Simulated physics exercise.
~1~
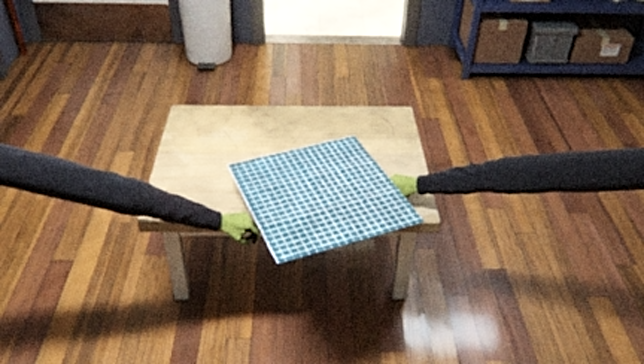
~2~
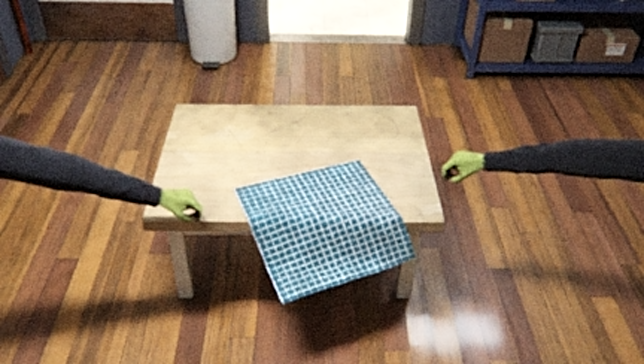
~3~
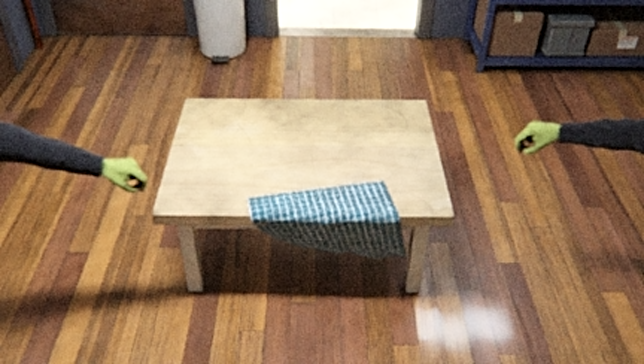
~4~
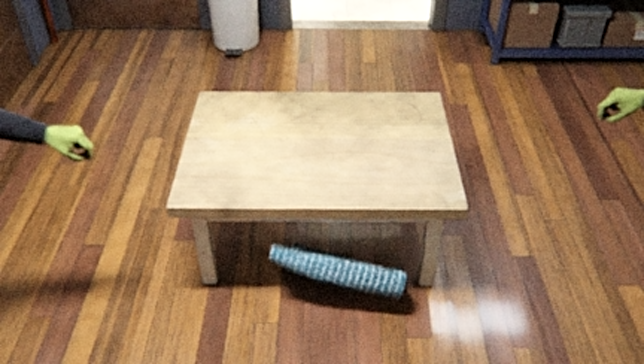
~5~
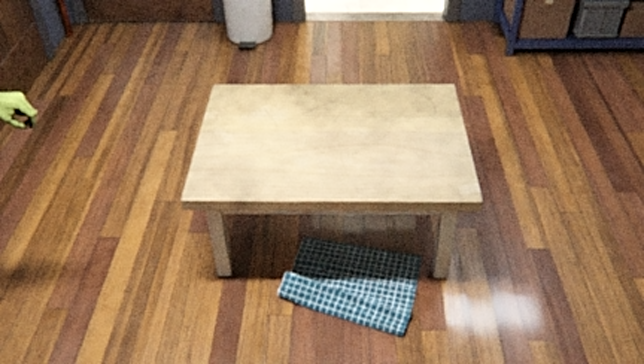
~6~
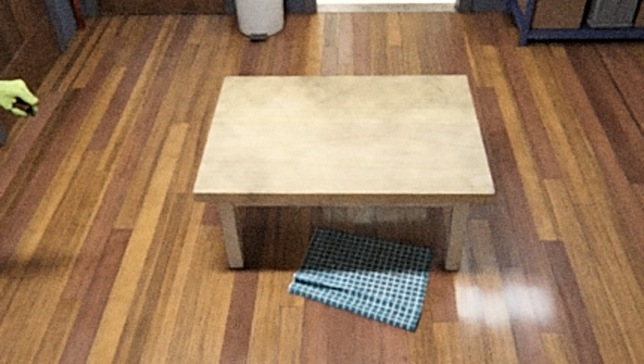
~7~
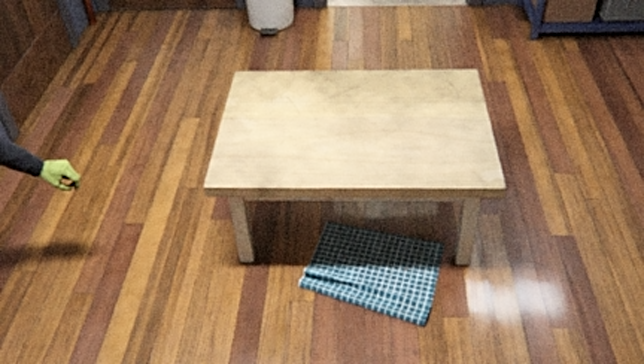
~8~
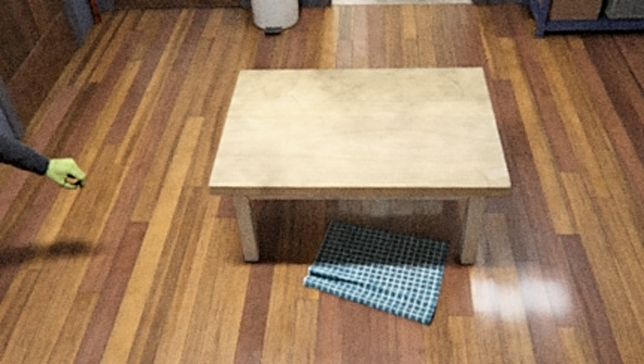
A blue checked cloth drops from two gloved hands, slides off the table and lands crumpled on the floor.
